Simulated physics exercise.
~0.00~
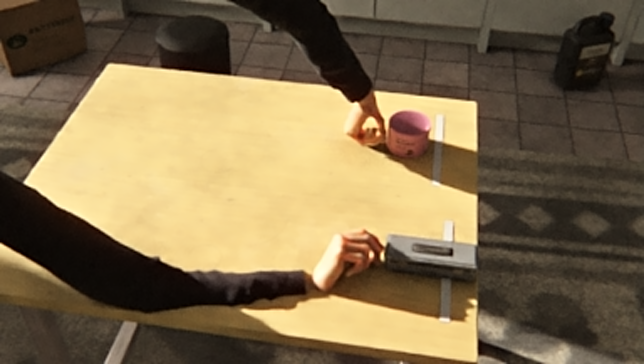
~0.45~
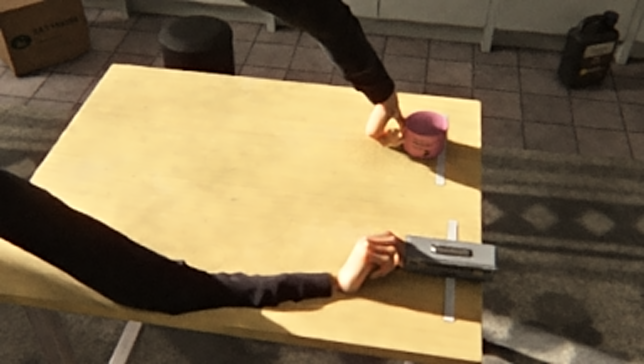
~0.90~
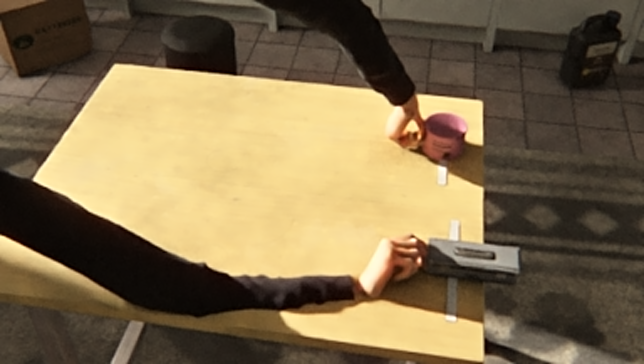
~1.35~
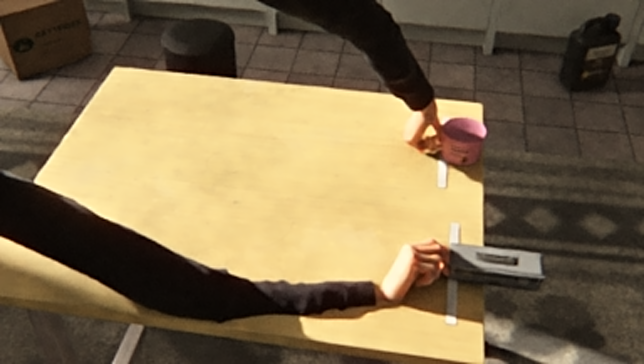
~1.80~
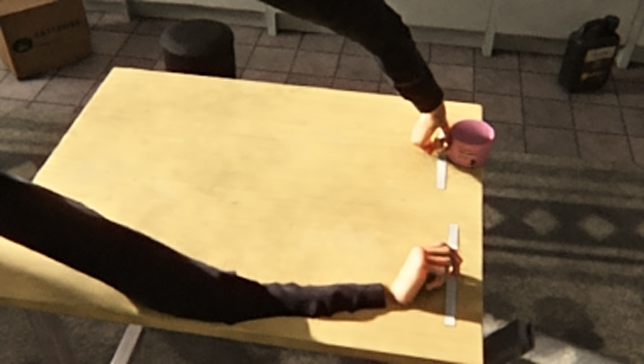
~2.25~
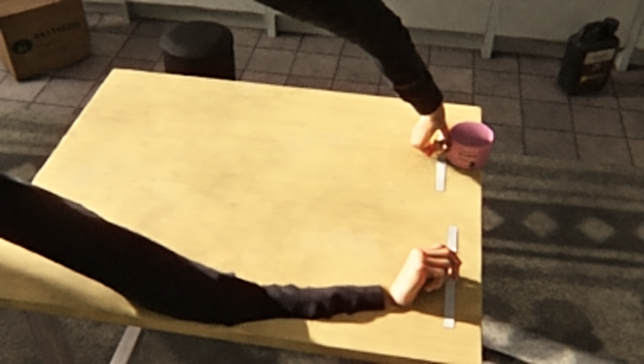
In the video, two hands push a grey case and a pink tub rightward across a wooden table toward its edge, past strips of tape. The grey case tips over the edge and falls out of sight, while the pink tub stays on the table near the edge.
